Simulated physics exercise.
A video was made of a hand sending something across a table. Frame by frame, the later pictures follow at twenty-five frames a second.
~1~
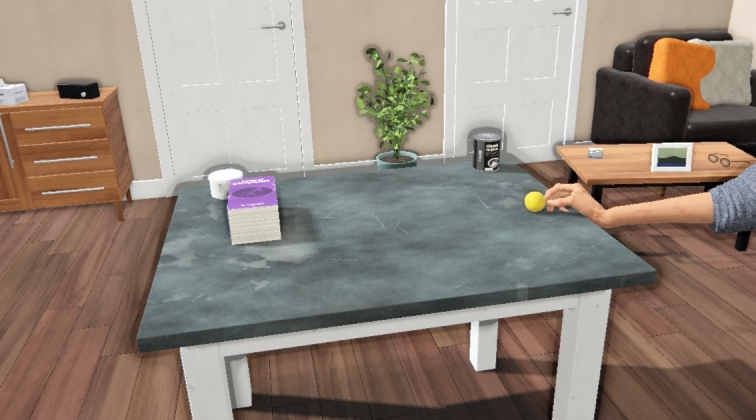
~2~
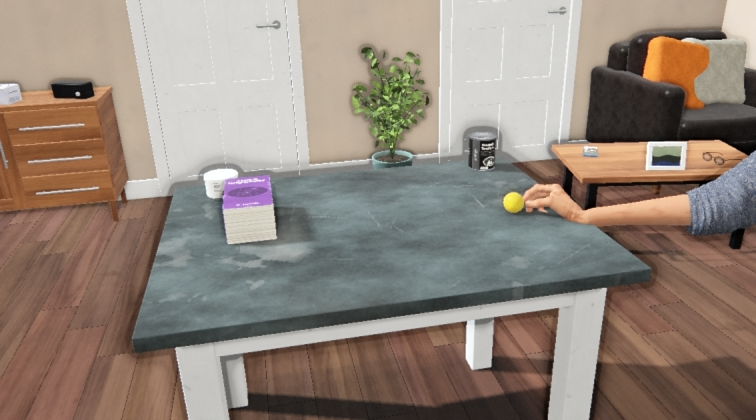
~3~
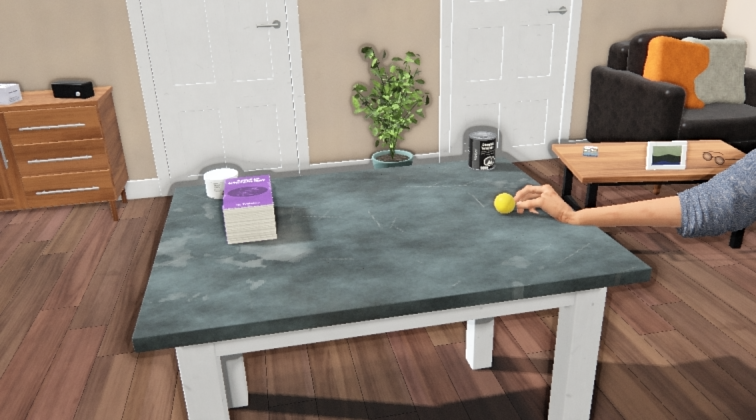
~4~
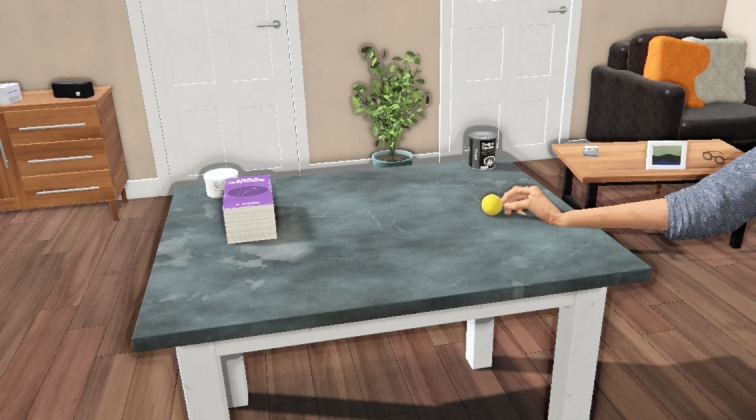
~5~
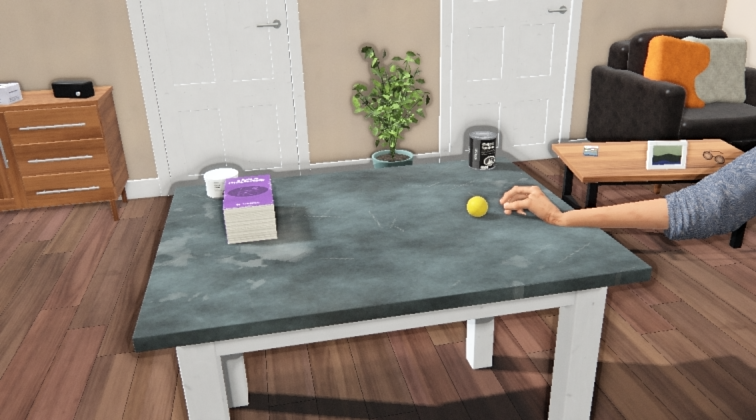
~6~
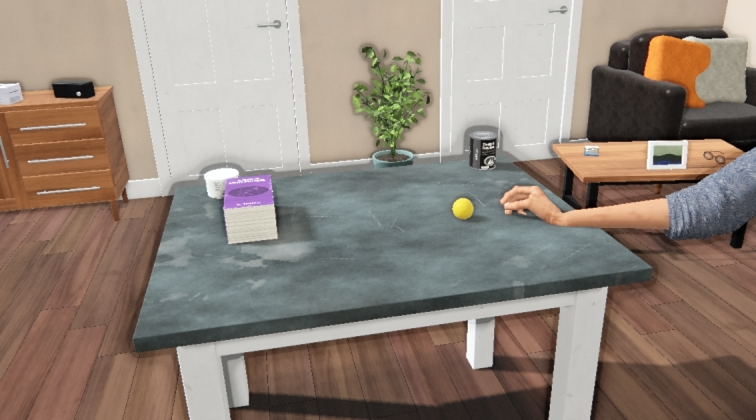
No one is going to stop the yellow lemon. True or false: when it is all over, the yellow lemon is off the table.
True.
Then, 0.40 s on from there, yellow lemon shifted well along near (313, 229).
Then, 1.00 s on from there, yellow lemon now off the table.
In the end, off the table, yellow lemon.
